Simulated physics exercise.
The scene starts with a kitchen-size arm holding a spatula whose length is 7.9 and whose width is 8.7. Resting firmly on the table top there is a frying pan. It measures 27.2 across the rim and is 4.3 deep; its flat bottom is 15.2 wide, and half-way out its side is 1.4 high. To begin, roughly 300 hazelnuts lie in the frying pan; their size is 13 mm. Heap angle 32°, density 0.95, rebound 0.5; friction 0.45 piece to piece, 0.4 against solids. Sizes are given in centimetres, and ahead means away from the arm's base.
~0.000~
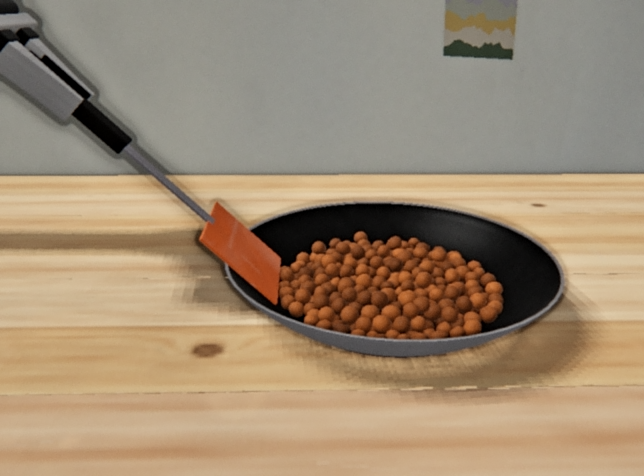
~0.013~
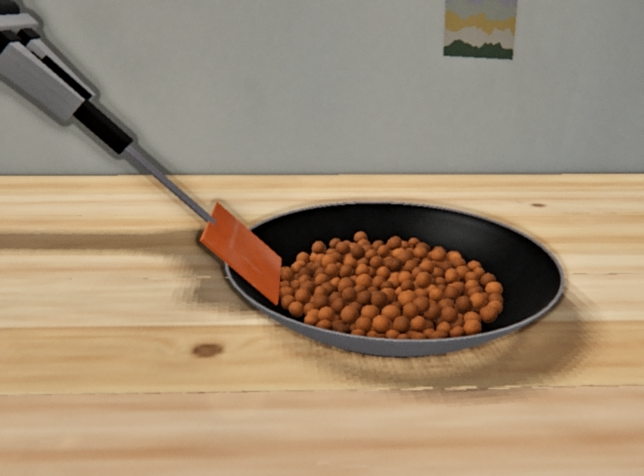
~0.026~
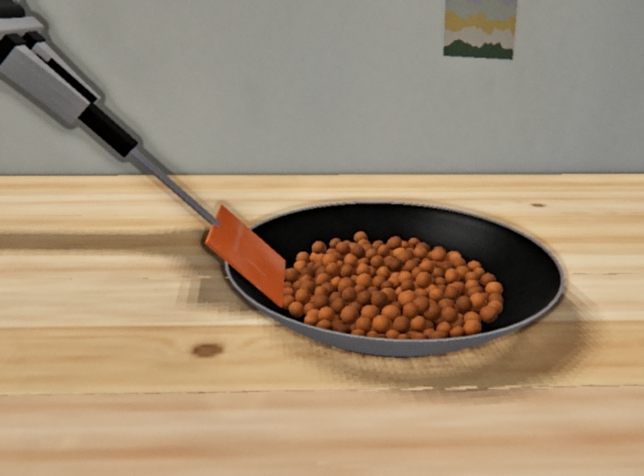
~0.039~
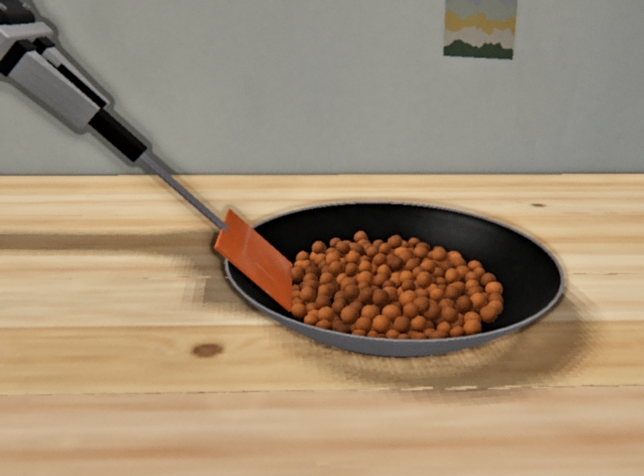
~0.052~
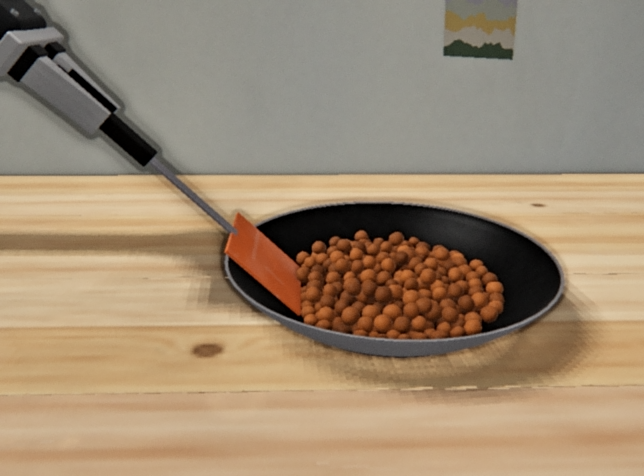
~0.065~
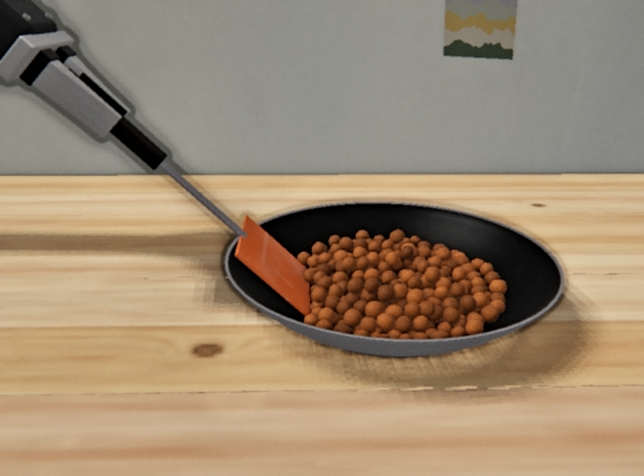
Robot arm easing an orange spatula slightly rightward into a heap of round brown nuts in a black frying pan.
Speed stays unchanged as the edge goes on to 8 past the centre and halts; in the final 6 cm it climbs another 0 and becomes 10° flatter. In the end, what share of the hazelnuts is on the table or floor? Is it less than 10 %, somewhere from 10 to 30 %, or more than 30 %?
It is less than 10 %.
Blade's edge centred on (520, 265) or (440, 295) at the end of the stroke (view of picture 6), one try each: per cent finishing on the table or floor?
Respectively about 30 and 0 percent end on the table or floor.
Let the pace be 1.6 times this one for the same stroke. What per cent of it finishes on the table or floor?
Estimate: Approx. 15 %.
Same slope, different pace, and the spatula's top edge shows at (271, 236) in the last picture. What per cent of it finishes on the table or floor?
20 %.
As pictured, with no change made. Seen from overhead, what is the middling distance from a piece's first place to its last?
Somewhere near 5 centimetres, I reckon.
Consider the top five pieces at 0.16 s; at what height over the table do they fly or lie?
They are some 4 cm up.
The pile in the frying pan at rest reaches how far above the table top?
It reaches about 6.0 cm.
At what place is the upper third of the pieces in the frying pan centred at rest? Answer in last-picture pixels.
Around (496, 257).
After 0.16 s, sloping 45°, highest piece 4 above the table; 301 in the frying pan.
After 0.25 s, sloping 42°, highest piece 5 above the table; 301 in the frying pan.
After 0.50 s, sloping 35°, highest piece 5 above the table; 293 in the frying pan, 7 on the table or floor, 1 on the blade or in flight.
After 1.55 s, sloping 35°, highest piece 5 above the table; 293 in the frying pan, 8 on the table or floor.
At rest, 293 in the frying pan, 8 on the table or floor. That is 3 % on the table or floor.
